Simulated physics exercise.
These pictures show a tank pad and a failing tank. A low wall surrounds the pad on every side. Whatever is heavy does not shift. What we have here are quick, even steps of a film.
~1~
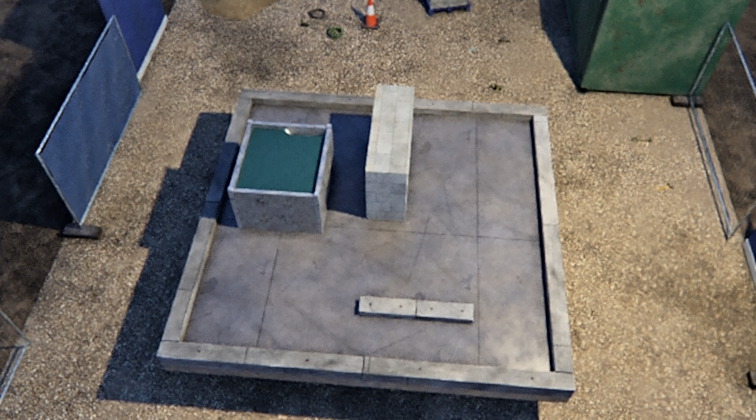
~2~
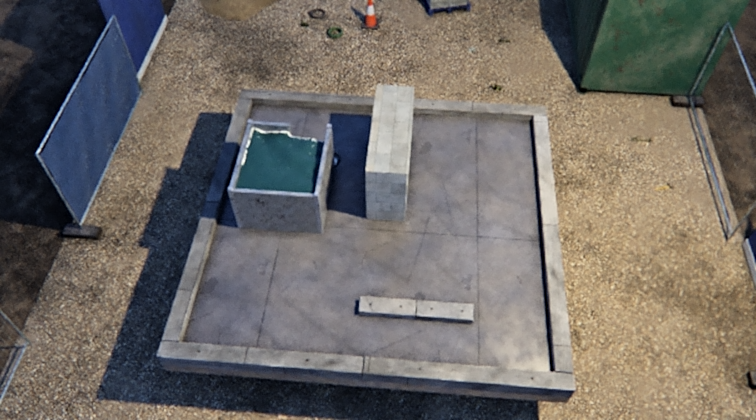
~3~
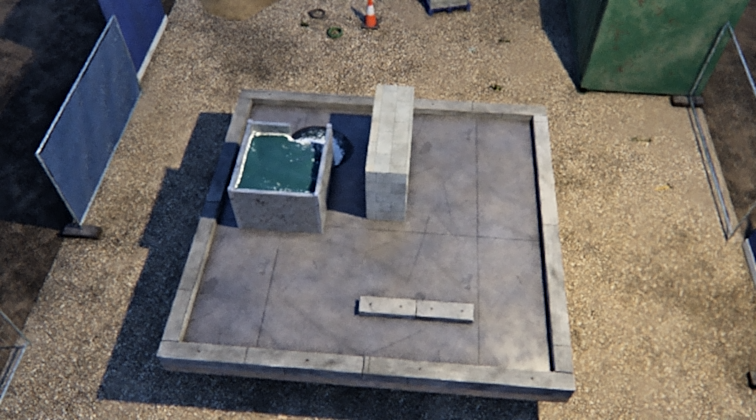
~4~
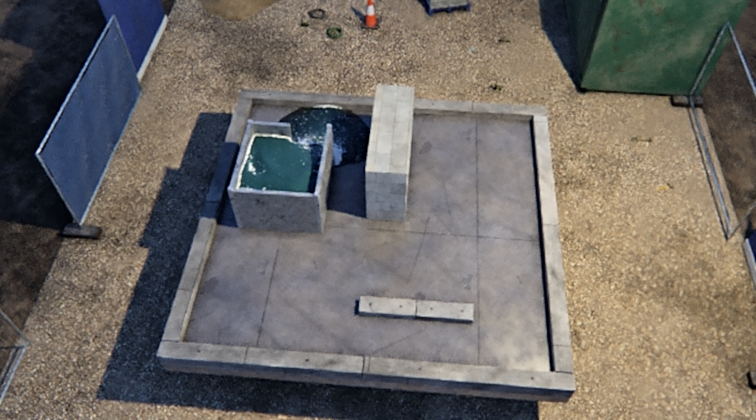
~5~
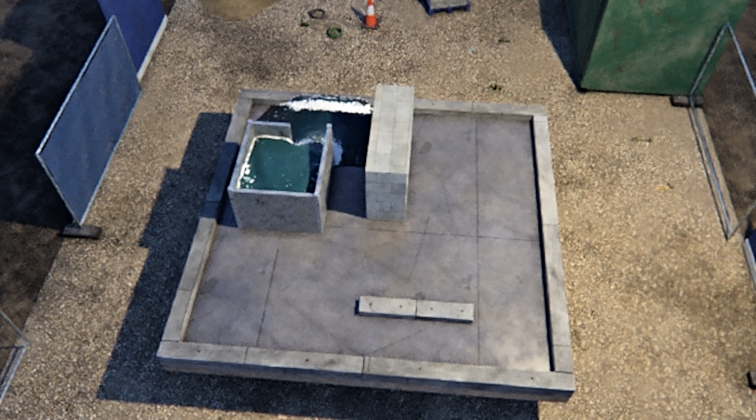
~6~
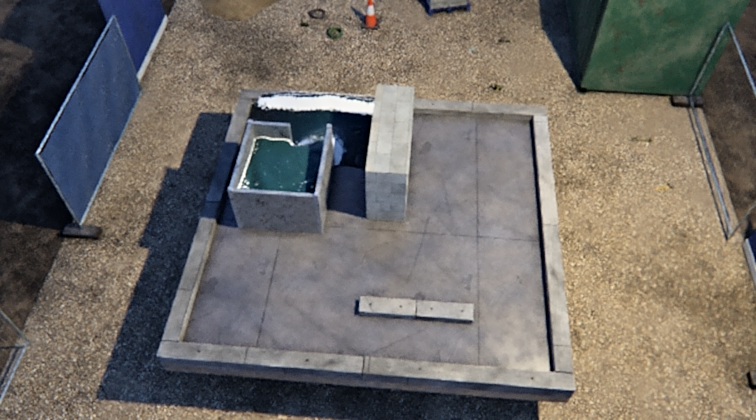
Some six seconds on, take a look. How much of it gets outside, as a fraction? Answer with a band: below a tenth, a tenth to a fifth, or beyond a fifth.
Beyond a fifth.
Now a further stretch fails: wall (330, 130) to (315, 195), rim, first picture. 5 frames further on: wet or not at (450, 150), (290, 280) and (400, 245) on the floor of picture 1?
First point bare, second point bare, third point swamped.
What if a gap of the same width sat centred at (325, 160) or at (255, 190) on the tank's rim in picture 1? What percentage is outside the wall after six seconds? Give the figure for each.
About 10% and then about 30%.
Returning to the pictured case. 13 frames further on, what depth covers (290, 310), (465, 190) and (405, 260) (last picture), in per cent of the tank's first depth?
0, 0, 0 %.
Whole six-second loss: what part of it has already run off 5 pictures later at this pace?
25 per cent.
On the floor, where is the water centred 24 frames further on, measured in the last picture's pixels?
I would point to (347, 170).
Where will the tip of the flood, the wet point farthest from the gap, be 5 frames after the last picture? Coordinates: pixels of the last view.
My pick would be pixel (515, 123).
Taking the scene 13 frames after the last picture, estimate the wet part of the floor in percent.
It comes out near 35 percent.
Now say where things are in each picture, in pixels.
The first frame shows still water in the open tank at (282, 161).
In the second frame, the front is at (337, 163), out from the gap on the open tank's far side.
In the third frame, the front is at a hidden place, out from the gap on the open tank's far side.
In the fourth frame, water pours out on the open tank's far side and has run to (342, 111).
In the fifth frame, the front is at a hidden place, out from the gap on the open tank's far side.
In the sixth frame, water pours out on the open tank's far side and has run to a hidden place.
A moment on, water covers 15 % of the floor; the low wall has let 2 % over.
Next, water covers 20 % of the floor; the low wall has let 7 % over.
Then, water covers 30 % of the floor; the low wall has let 22 % over.
Later, water covers 45 % of the floor; the low wall has let 27 % over.
In the end, water covers 60 % of the floor; the low wall has let 28 % over.
